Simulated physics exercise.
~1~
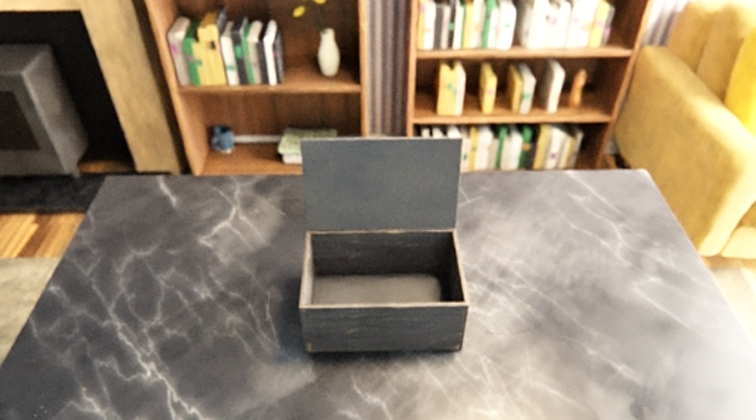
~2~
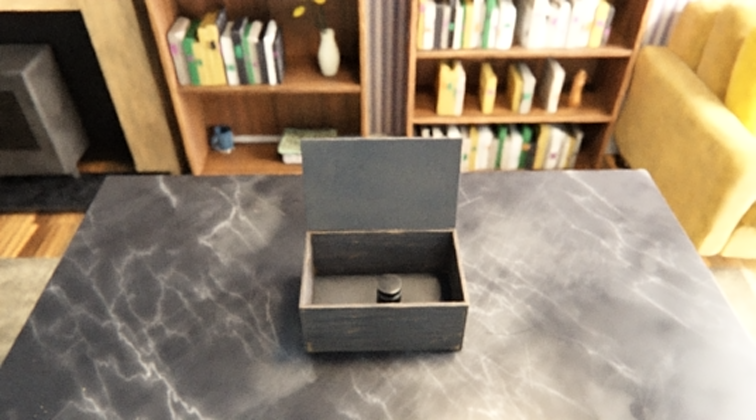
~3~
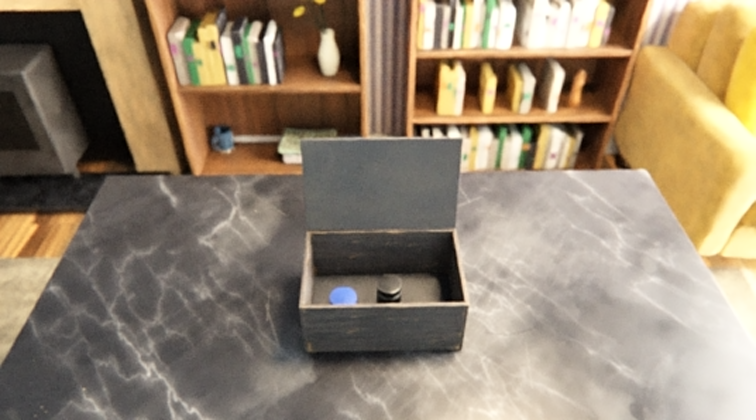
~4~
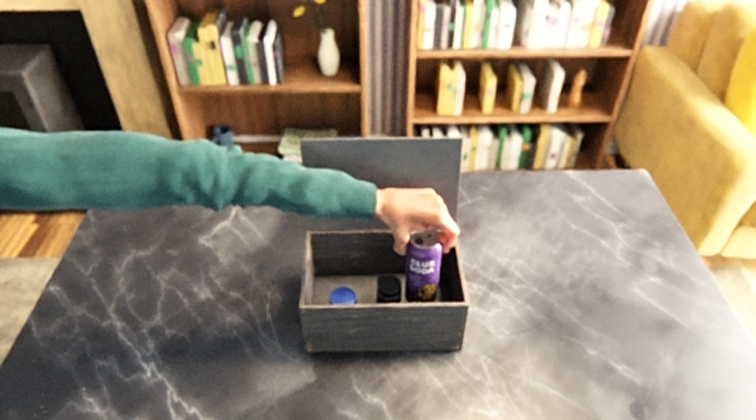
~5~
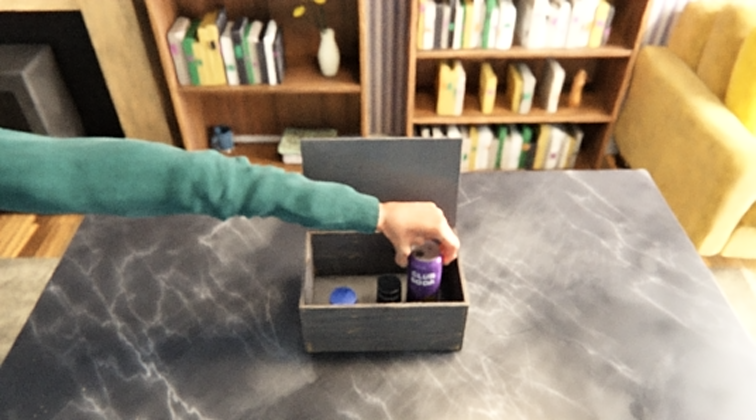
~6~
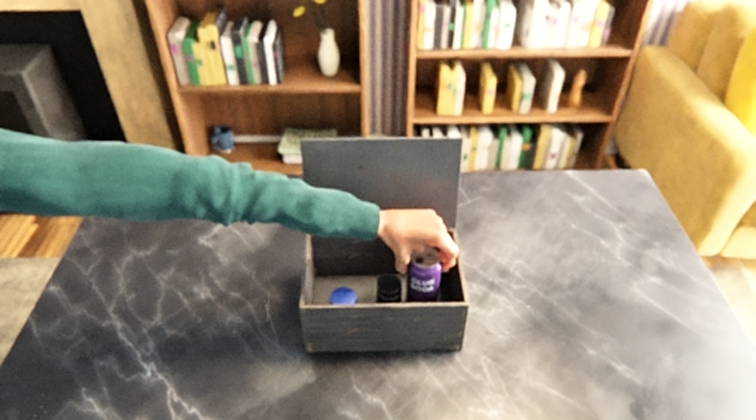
We see an open, empty dark box on a marble table, then a small black object and a blue one appear inside; a hand in a green sleeve lowers a purple can into the right side, still gripping it.
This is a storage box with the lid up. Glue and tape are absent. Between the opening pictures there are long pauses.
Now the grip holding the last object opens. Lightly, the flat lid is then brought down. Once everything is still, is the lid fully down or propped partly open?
It is propped partly open.
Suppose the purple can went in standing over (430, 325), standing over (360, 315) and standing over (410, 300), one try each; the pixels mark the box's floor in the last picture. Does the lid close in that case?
In order: Lid stays open, lid shuts, lid stays open.
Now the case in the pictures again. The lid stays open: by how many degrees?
Near 25° up from the rim.
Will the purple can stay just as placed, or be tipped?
Well, it stays just as set.
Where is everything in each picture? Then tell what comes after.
The last thing is not in view yet, in the first frame.
The last thing is not in view yet, in the second frame.
The last thing is not in view yet, in the third frame.
Still above its spot; purple can (423, 270), in the fourth frame.
Still above its spot; purple can (423, 281), in the fifth frame.
In place under the hand; purple can (423, 287), in the sixth frame.
Then, 1.10 s after the last picture, lid starting down.
Then, 1.50 s after the last picture, lid 65° above the rim.
Then, 1.70 s after the last picture, lid 46° above the rim.
Then, 1.80 s after the last picture, lid 35° above the rim.
At rest, lid 26° above the rim; all 3 in place. Seen from the same camera at the end, purple can near (423, 287).
